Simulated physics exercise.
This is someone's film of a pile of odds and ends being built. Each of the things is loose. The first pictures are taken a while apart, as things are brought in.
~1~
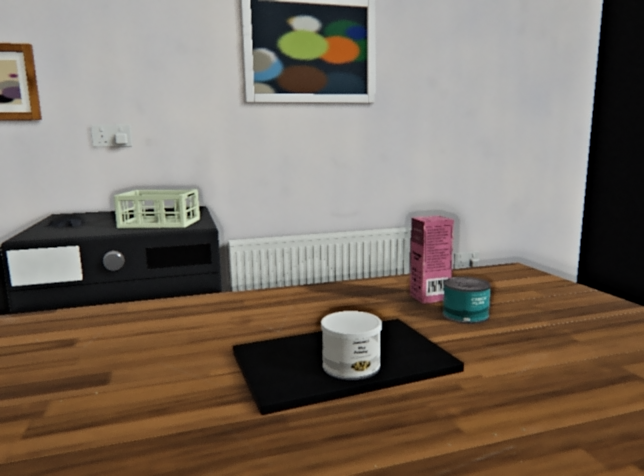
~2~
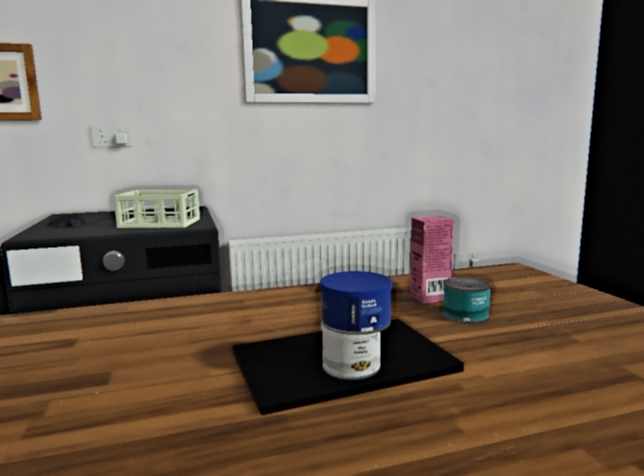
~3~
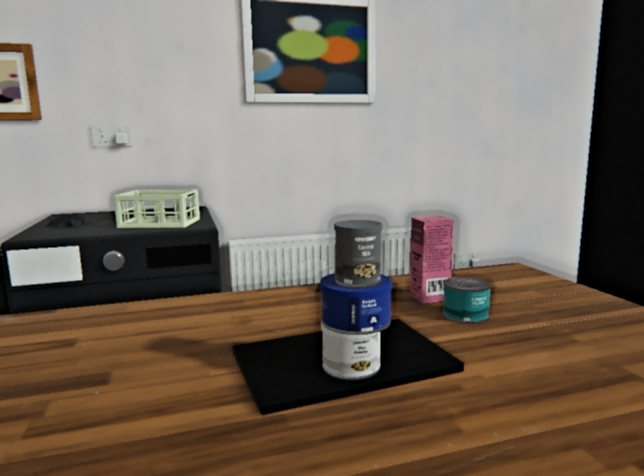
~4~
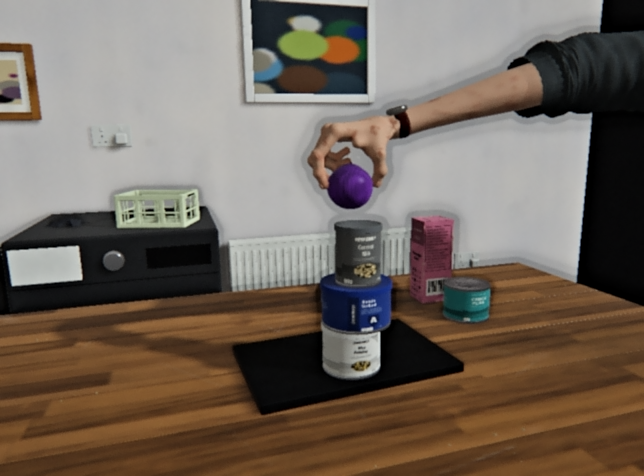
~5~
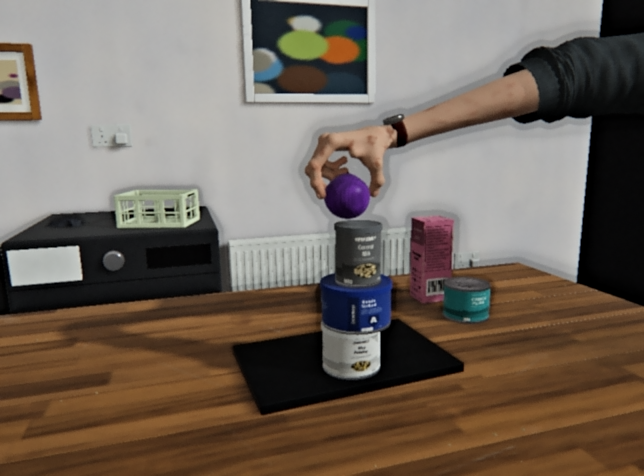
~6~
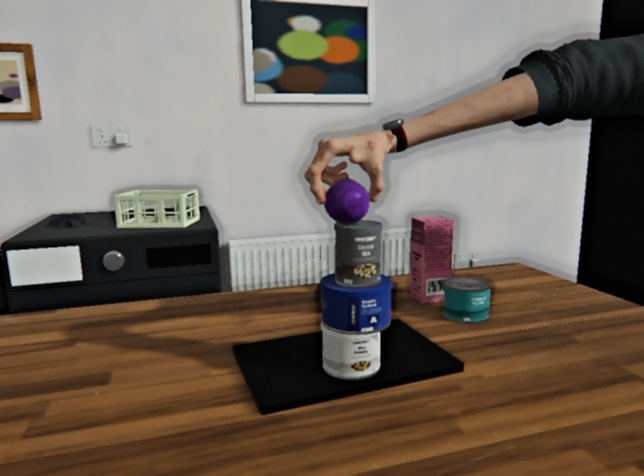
On a wooden table, a blue tub and then a grey tin appeared on top of a white tin, and a hand lowered a purple ball-shaped thing onto the grey tin, still holding it.
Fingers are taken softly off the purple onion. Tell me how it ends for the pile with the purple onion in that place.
Pretty sure the pile is stable there.
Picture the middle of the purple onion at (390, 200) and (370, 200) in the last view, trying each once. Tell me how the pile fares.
So the first time it goes over and the second time it does not fall.
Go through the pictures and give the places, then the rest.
In the first frame, the last thing is not in view yet.
In the second frame, the last thing is not in view yet; pink carton (431, 259).
In the third frame, the last thing is not in view yet; grey tin (358, 253).
The fourth frame shows coming down; purple onion (350, 187); blue tub (356, 301).
The fifth frame shows coming down; purple onion (347, 196); pink carton (431, 259).
The sixth frame shows in place under the hand; purple onion (347, 202); grey tin (358, 253).
Then, 0.40 s after the last picture, nothing has stirred.
Then, 1.20 s after the last picture, purple onion resting near (347, 202).
At rest, all 7 in place. Seen from the same camera at the end, purple onion near (347, 202). The pile holds.
